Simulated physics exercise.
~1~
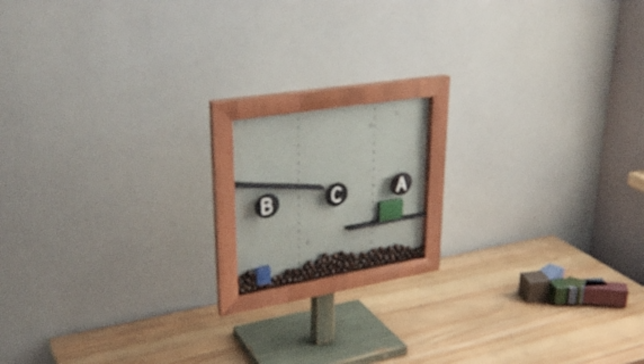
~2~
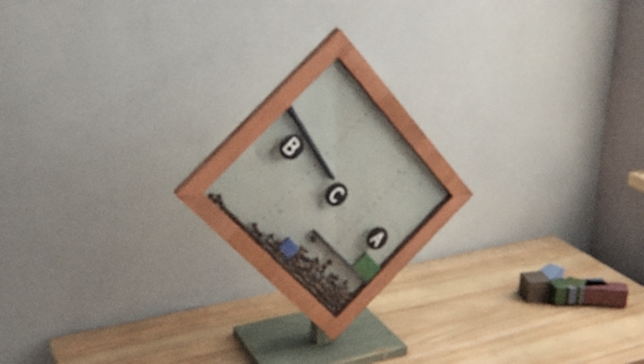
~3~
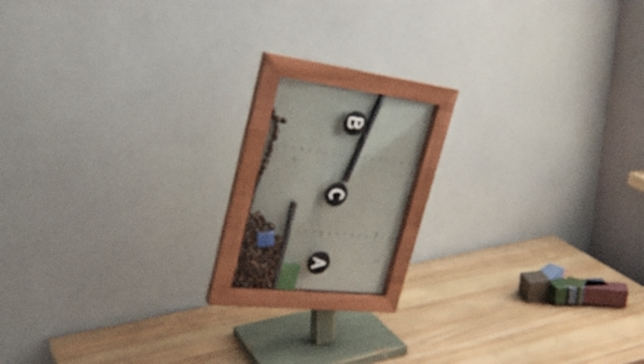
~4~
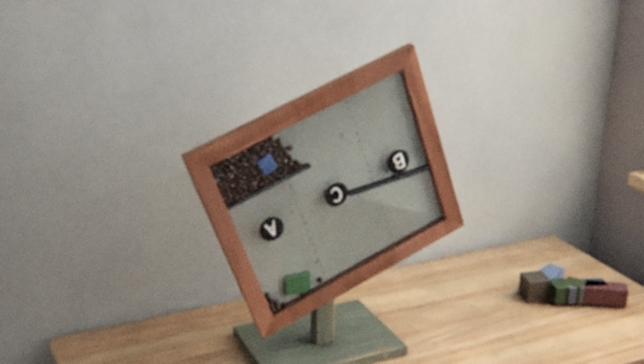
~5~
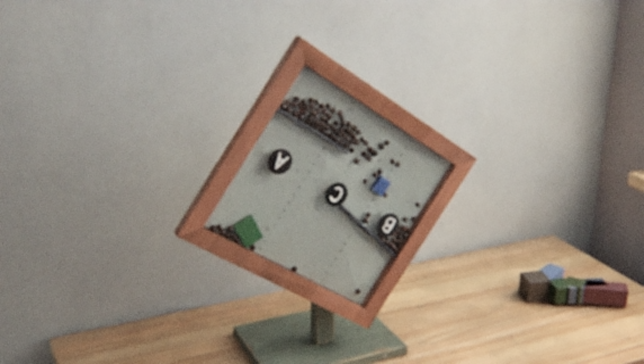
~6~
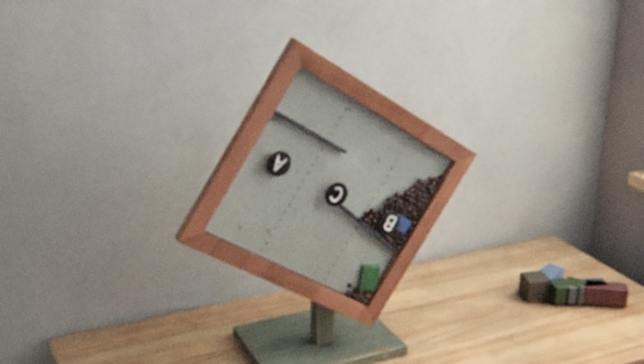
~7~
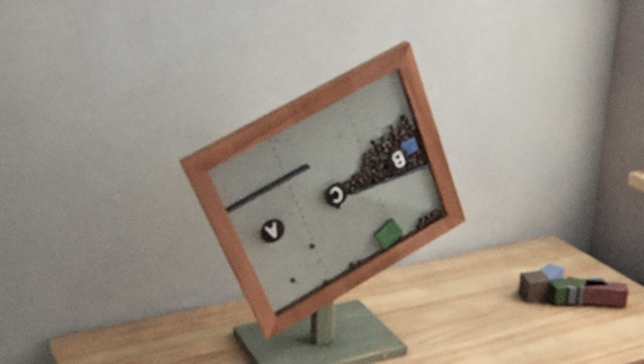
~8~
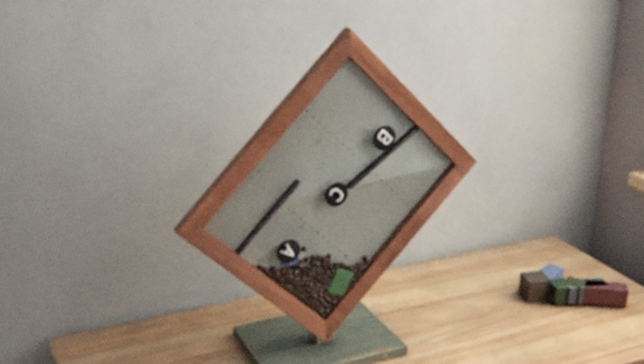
Framed clear box of dark beads turning on its stand, then swinging partway back, beads and two blocks settling in the bottom corner.
